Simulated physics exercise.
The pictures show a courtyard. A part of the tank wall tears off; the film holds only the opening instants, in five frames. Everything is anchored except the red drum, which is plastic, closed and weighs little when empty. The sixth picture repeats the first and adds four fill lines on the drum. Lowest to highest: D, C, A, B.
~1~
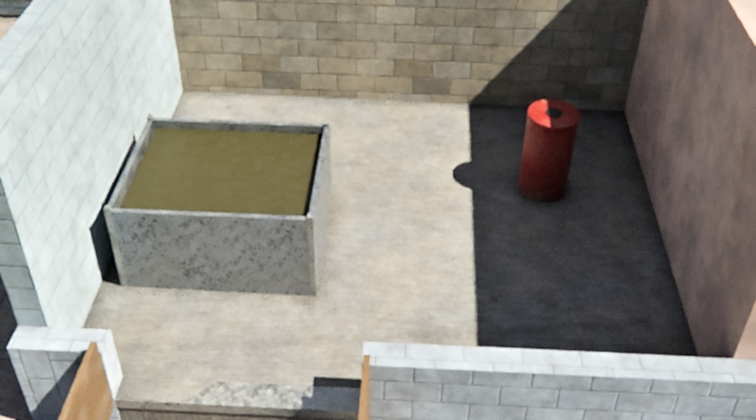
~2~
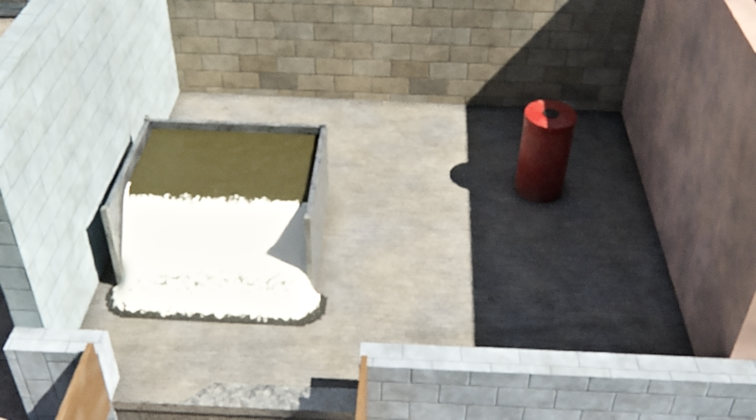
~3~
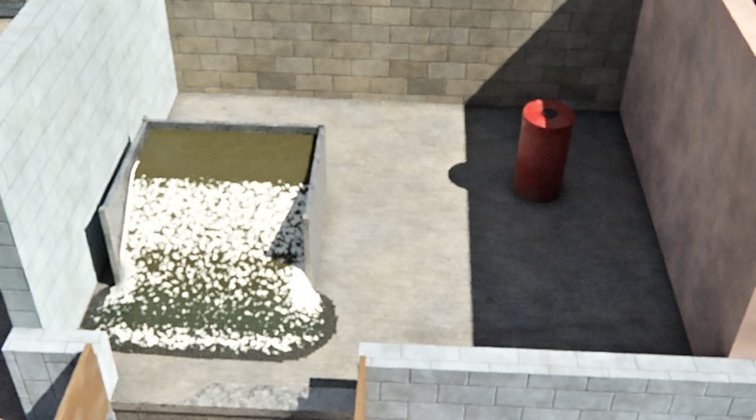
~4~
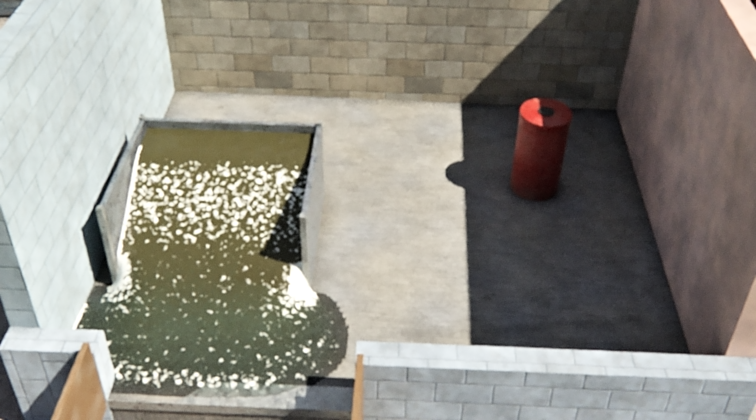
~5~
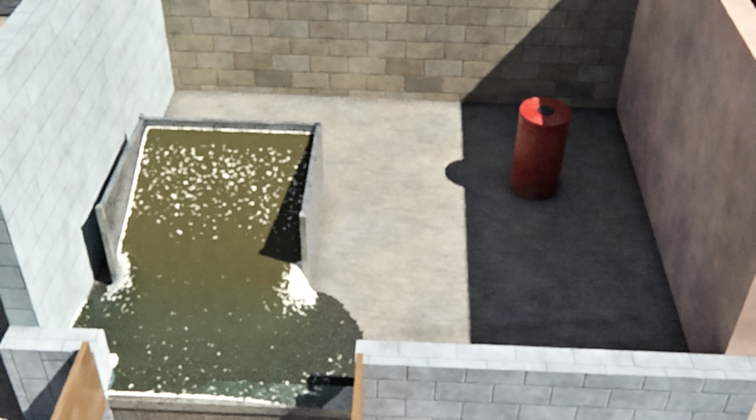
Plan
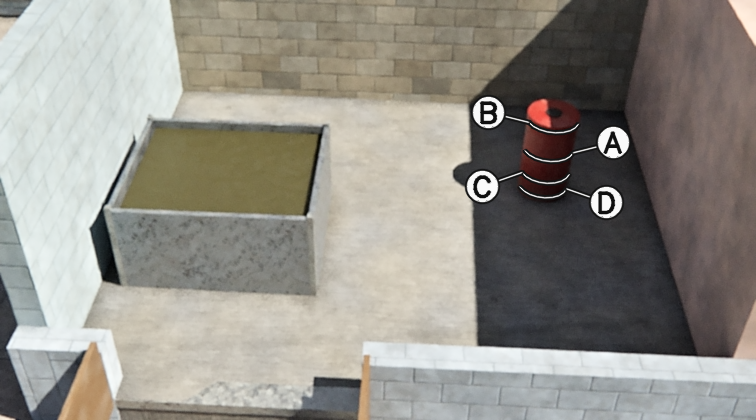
At first, a full tank of murky water stands on the left of a walled courtyard, with a red drum on the right. The tank's front side disappears and water pours out in a white, foaming sheet, then spreads across the ground toward the open gate, darkening as the foam thins.
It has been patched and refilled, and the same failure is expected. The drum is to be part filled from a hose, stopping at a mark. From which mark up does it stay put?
Use level D.
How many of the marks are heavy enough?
All of them.
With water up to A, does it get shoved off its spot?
No, that is safe.
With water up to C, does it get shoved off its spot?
No.
On the marked copy, A at (550, 161); B at (555, 132); C at (547, 183); D at (544, 197); from the bottom up D, C, A, B.
With A, it does not move.
With B, it does not move.
With C, it does not move.
With D, it does not move.
